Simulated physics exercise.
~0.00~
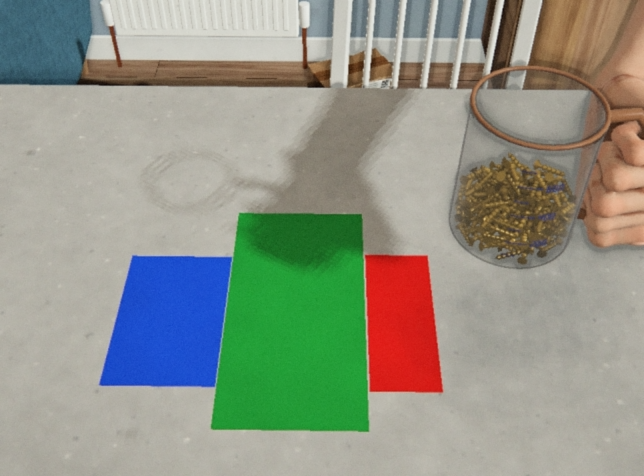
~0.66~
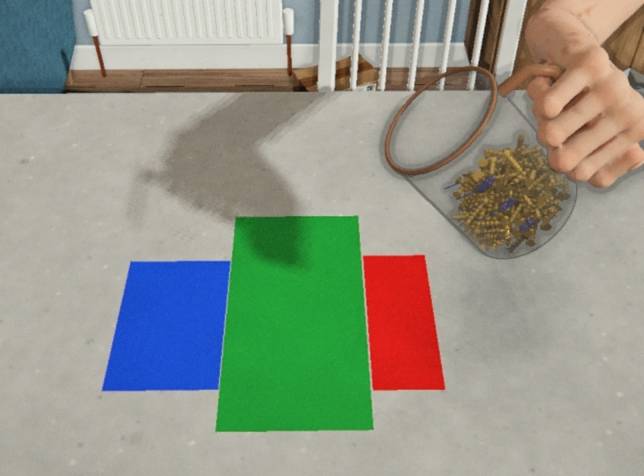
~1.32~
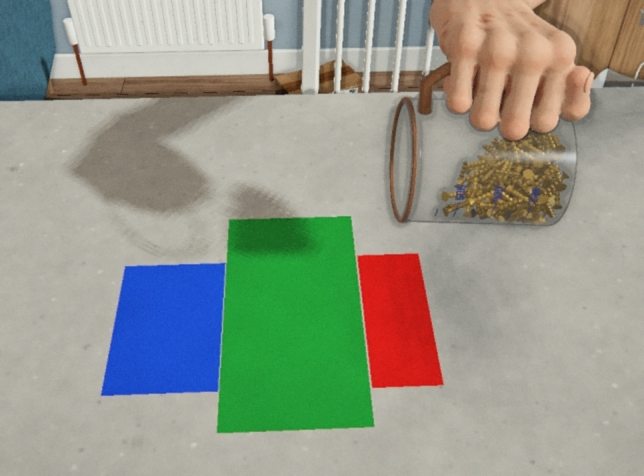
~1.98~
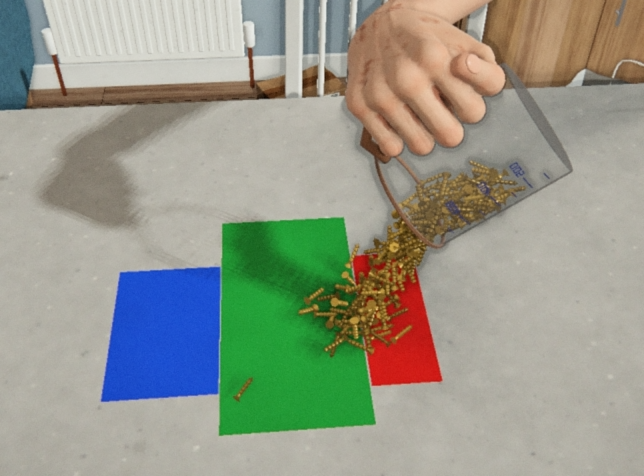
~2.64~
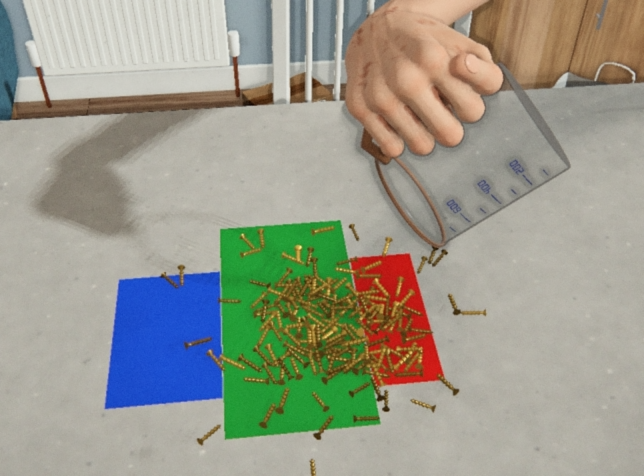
The clip shows a hand tipping a clear jug of brass-coloured screws above a table with blue, green and red mats, moving it left before pouring until it is empty. The screws end mostly on the green mat, with many on the red and a few scattered elsewhere.
